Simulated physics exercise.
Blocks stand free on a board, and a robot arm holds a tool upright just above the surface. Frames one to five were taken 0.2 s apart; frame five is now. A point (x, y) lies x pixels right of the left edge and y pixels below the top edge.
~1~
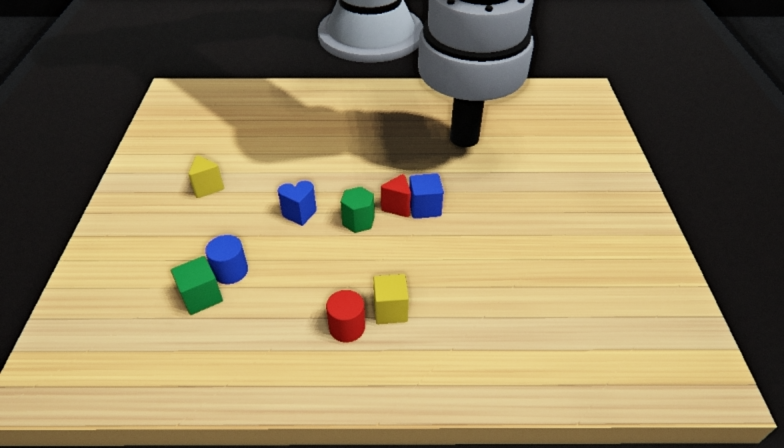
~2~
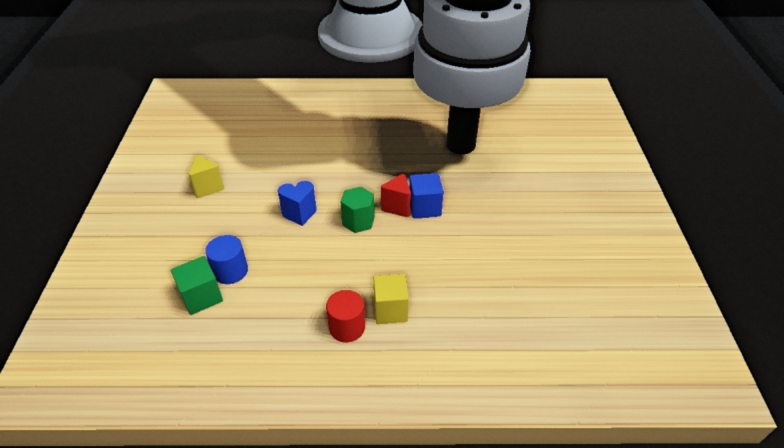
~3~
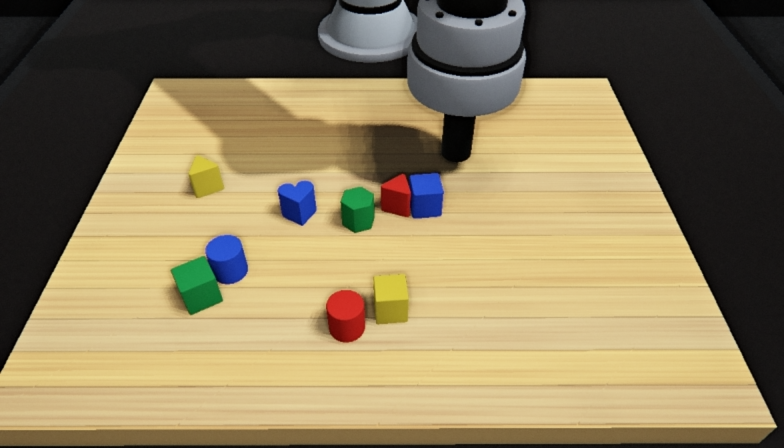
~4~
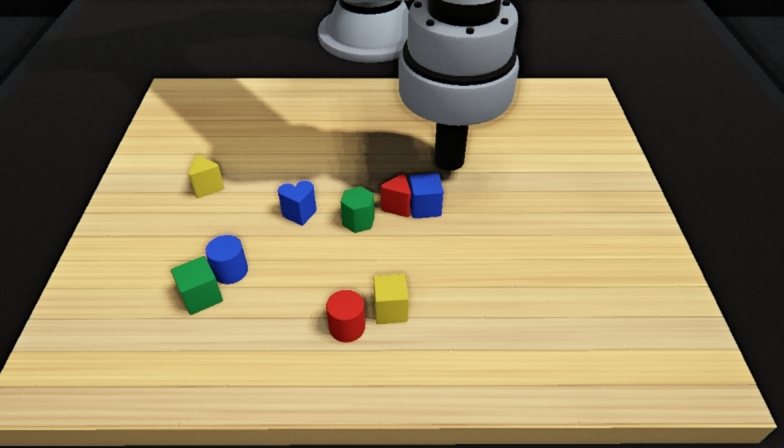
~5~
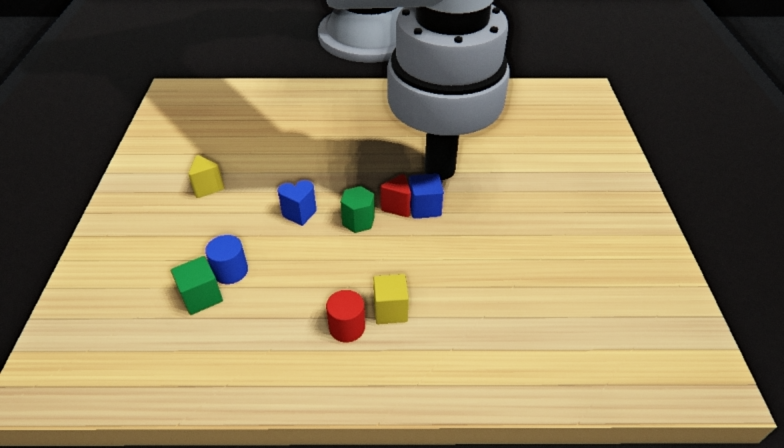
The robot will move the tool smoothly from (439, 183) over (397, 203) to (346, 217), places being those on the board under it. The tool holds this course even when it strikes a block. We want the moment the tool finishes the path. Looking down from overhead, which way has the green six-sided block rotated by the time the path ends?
Seen from overhead, it turns clockwise.
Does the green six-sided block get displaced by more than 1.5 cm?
Yes
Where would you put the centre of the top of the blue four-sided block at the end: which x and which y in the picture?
I'd guess (420, 197).
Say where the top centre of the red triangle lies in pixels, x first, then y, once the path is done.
The centre of its top will be at (368, 208).
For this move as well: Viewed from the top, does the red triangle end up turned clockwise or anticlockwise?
Seen from above, counterclockwise.
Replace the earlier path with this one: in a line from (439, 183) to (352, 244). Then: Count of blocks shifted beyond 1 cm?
By the end, three or more blocks will have moved.
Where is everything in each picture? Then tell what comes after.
The first picture shows tip of the tool at (464, 139), middles of tops, blue heart-shaped block at (296, 190), green six-sided block at (357, 197), red triangle at (398, 184), blue four-sided block at (426, 183).
The second picture shows tool at (461, 146), nothing pushed.
The third picture shows tool at (456, 153), nothing pushed.
The fourth picture shows tool at (449, 162), nothing pushed.
The fifth picture shows tool at (440, 170), blue heart-shaped block at (296, 190), green six-sided block at (357, 197), red triangle at (398, 184), blue four-sided block at (426, 183).
The first path, step by step. One third of the way, tool at (414, 186); red triangle at (391, 188); blue four-sided block at (420, 196).
Two thirds of the way, tool at (380, 195); green six-sided block at (345, 207), turned 50° clockwise; red triangle at (372, 202), turned 60° anticlockwise; blue four-sided block at (420, 197), turned 10° anticlockwise.
At the end, tool at (345, 205); blue heart-shaped block unmoved; green six-sided block at (332, 216), turned 55° clockwise; red triangle at (368, 208), turned 95° anticlockwise; blue four-sided block at (420, 197), turned 10° anticlockwise.
